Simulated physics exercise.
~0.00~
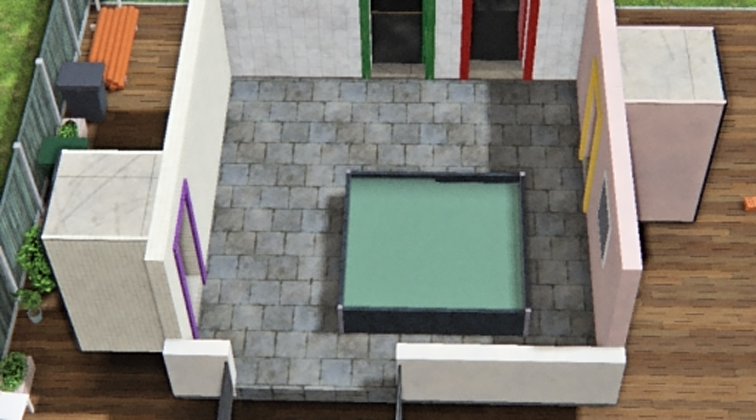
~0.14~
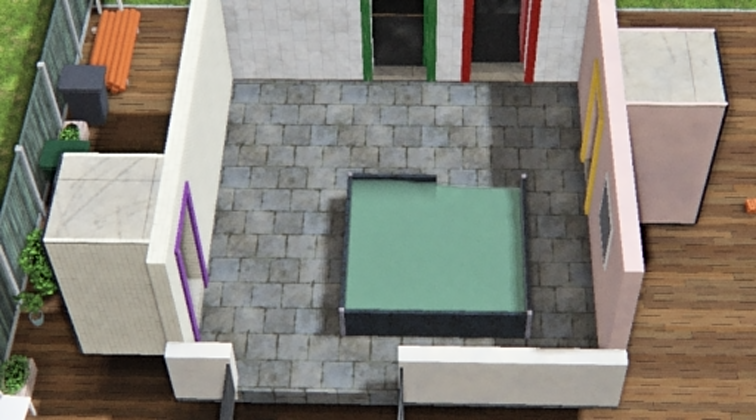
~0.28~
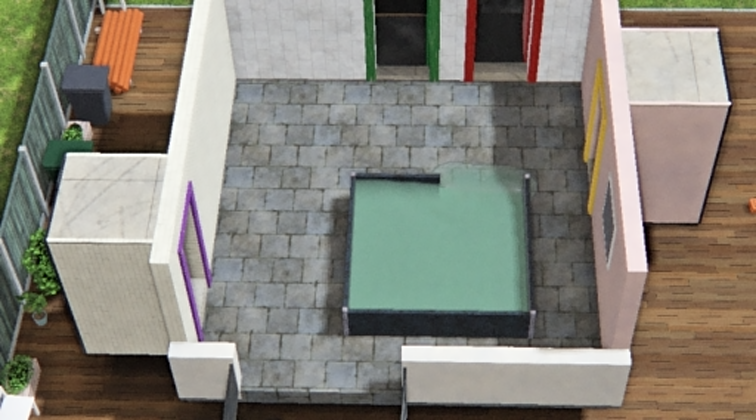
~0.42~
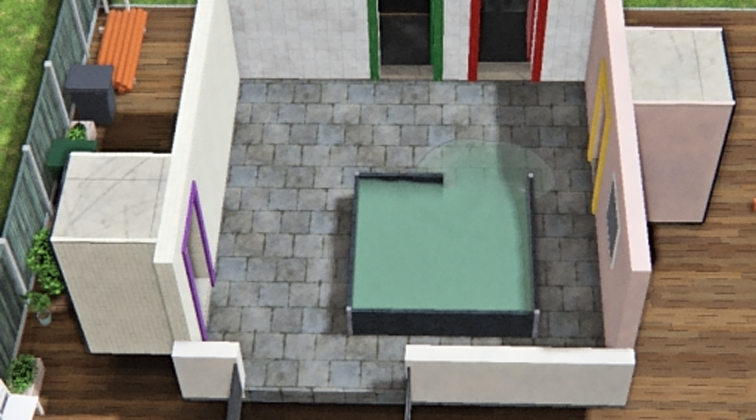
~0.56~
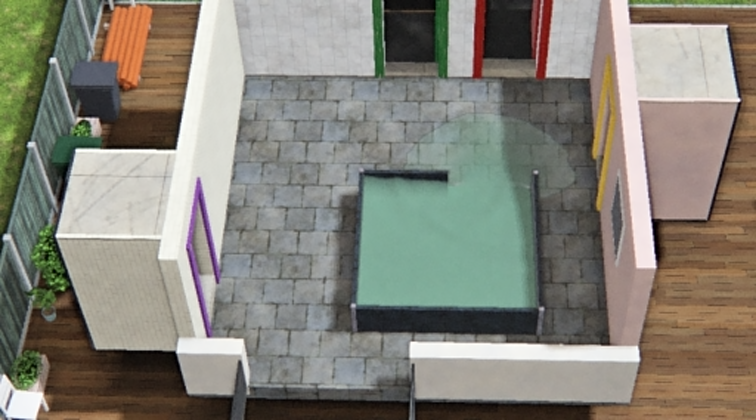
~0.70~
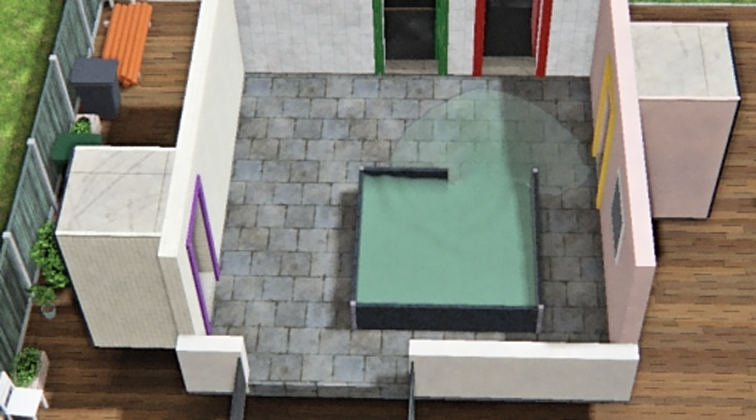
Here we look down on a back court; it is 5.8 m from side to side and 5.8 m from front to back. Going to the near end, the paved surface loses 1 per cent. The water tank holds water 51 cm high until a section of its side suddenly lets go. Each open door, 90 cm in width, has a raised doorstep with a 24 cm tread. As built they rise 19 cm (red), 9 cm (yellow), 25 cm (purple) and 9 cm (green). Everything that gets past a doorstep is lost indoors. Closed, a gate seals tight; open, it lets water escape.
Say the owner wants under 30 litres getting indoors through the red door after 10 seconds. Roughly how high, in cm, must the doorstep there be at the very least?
At the very least some 23 cm.
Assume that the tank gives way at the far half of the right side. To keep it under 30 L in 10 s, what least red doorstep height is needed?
In that case you'd want it roughly 11.0 cm high.
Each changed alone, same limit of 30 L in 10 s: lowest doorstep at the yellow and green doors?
About 10.0 cm at yellow and 12.5 cm at green.
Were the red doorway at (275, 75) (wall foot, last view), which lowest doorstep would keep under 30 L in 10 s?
You'd want it roughly 11.0 cm high.
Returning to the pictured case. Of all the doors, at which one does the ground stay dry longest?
It's the purple one.
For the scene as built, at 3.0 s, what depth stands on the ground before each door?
In cm: Red 29, yellow 7, purple 0, green 17.
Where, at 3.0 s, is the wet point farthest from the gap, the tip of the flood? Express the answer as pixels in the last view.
Pixel: About (245, 73).
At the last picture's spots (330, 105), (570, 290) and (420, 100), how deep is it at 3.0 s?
I'd read roughly 5, 0 and 7 cm there.
After 1.4 s water covers 25 % of the floor, deepest (28 cm) near (504, 185); 24 cm at the red door, 2 litres in over its 19 cm doorstep.
After 3.0 s water covers 40 % of the floor, deepest (29 cm) near (536, 117); 29 cm at the red door, 46 litres in over its 19 cm doorstep.
After 10.0 s water covers 95 % of the floor, deepest (14 cm) near (205, 368); 10 cm at the red door, 72 litres in over its 19 cm doorstep.
At the red door as built, the water arrived by 0.9 s and peaked near 31 cm at 2.6 s.
With a doorstep of 19 cm, 72 litres would have come in within the 10 s; with 26 cm, 9 litres. So under 30 litres takes about 23 cm.
